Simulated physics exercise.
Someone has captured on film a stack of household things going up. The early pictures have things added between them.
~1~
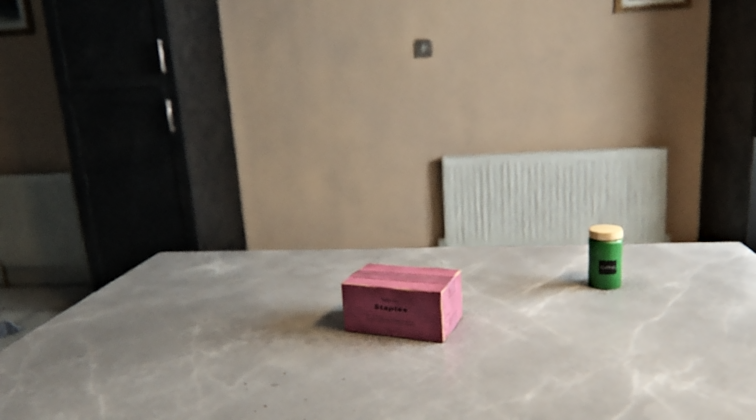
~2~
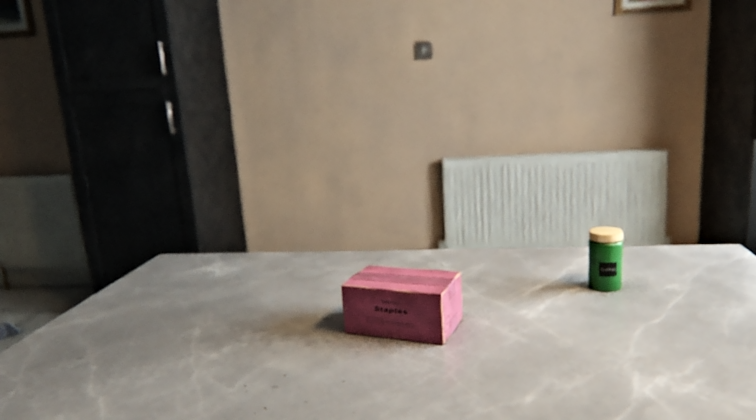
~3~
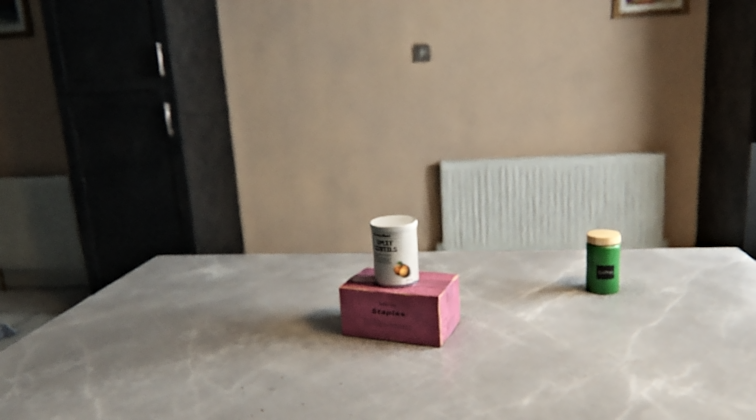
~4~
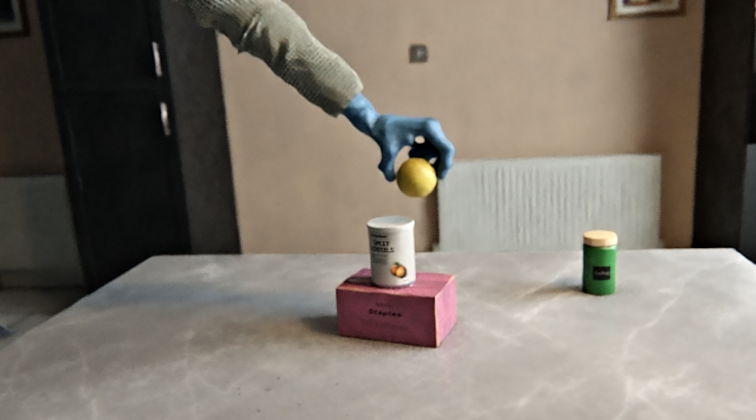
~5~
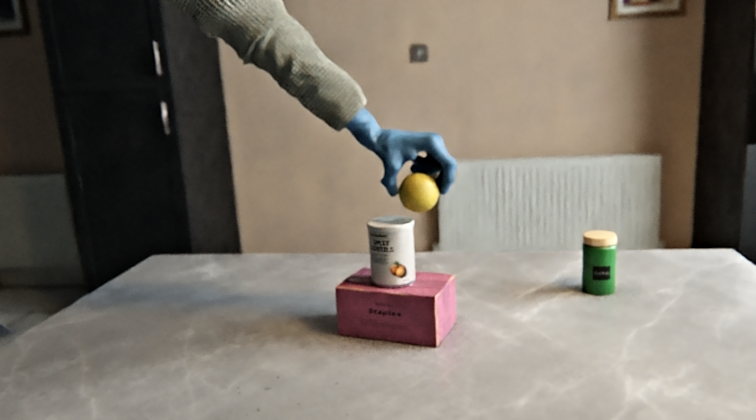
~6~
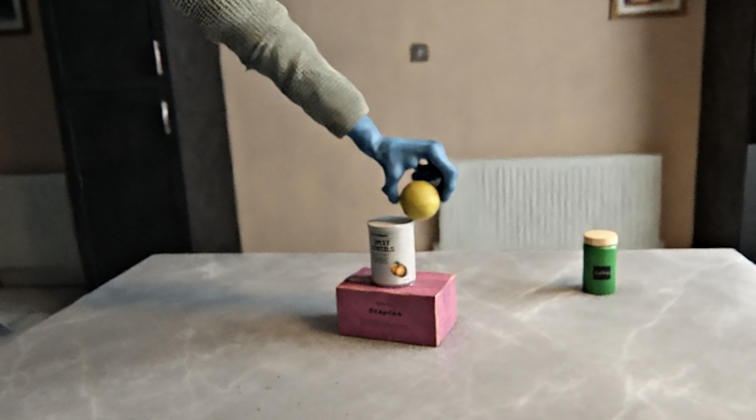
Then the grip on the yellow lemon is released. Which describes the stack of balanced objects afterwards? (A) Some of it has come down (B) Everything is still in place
Option A: Some of it has come down.
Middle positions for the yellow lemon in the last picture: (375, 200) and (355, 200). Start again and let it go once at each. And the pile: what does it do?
With the first placement the pile remains stable, with the second it tips over.
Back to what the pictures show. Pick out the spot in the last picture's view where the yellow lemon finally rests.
Close to pixel (490, 314).
Then, 0.30 s past the last view, yellow lemon now fallen.
Then, 0.50 s past the last view, things are still on the move.
Then, 0.60 s past the last view, as before.
Finally, fallen, yellow lemon; the other 3 still in place. Final places as the last picture's camera would see them, yellow lemon near (490, 314). The pile comes apart.
